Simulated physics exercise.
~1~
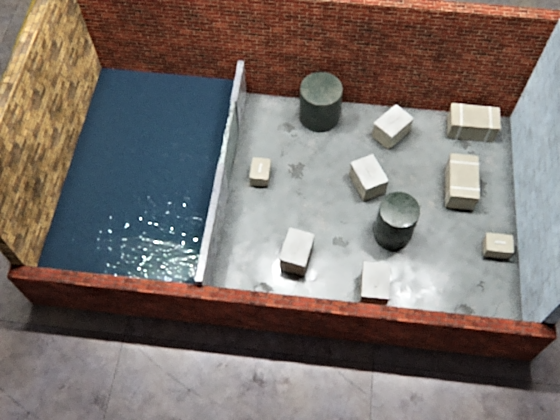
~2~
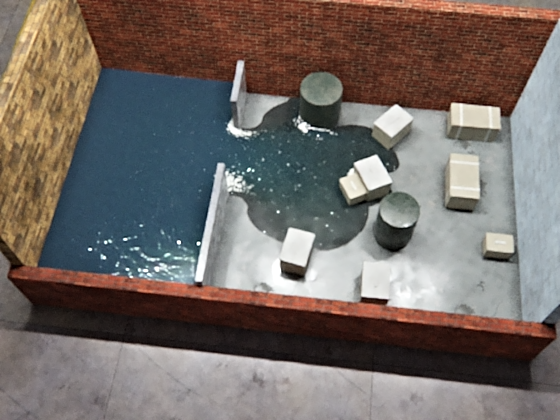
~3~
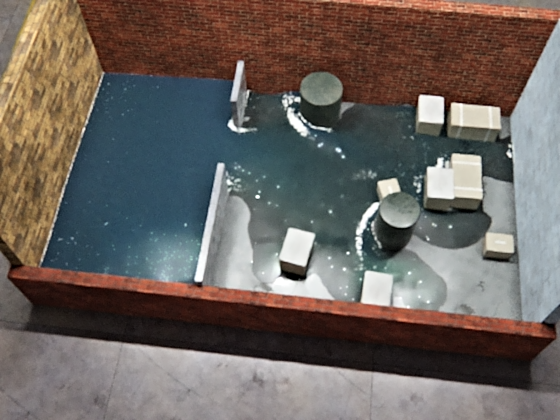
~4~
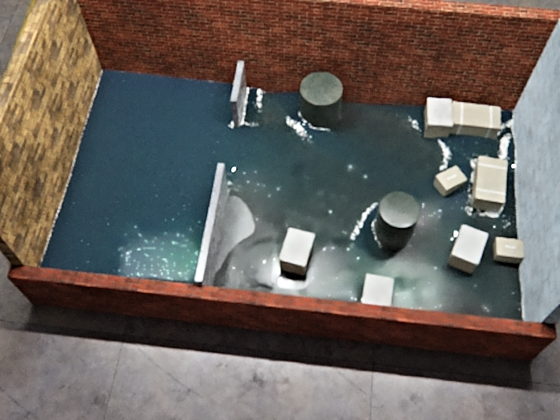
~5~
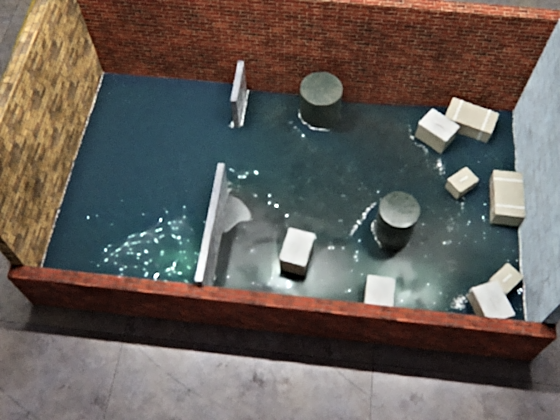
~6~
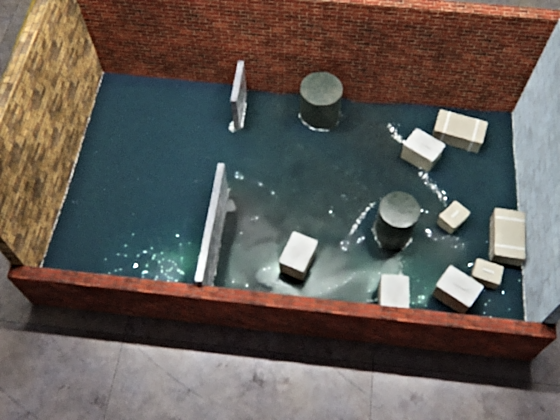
The clip opens on a brick-walled enclosure, with dark water held behind a pale partition on the left and pale boxes scattered around two dark green cylinders on the dry grey floor. A gap opens in the partition and water spills through, pushing the smallest box rightward against another. The flood spreads around the cylinders, driving several boxes toward the right wall. As water covers nearly all the floor, boxes drift down along that side, and some then edge back left. At the end, the cylinders stand in place, two boxes near the lower middle have barely shifted, and the others sit loosely spread on the right.
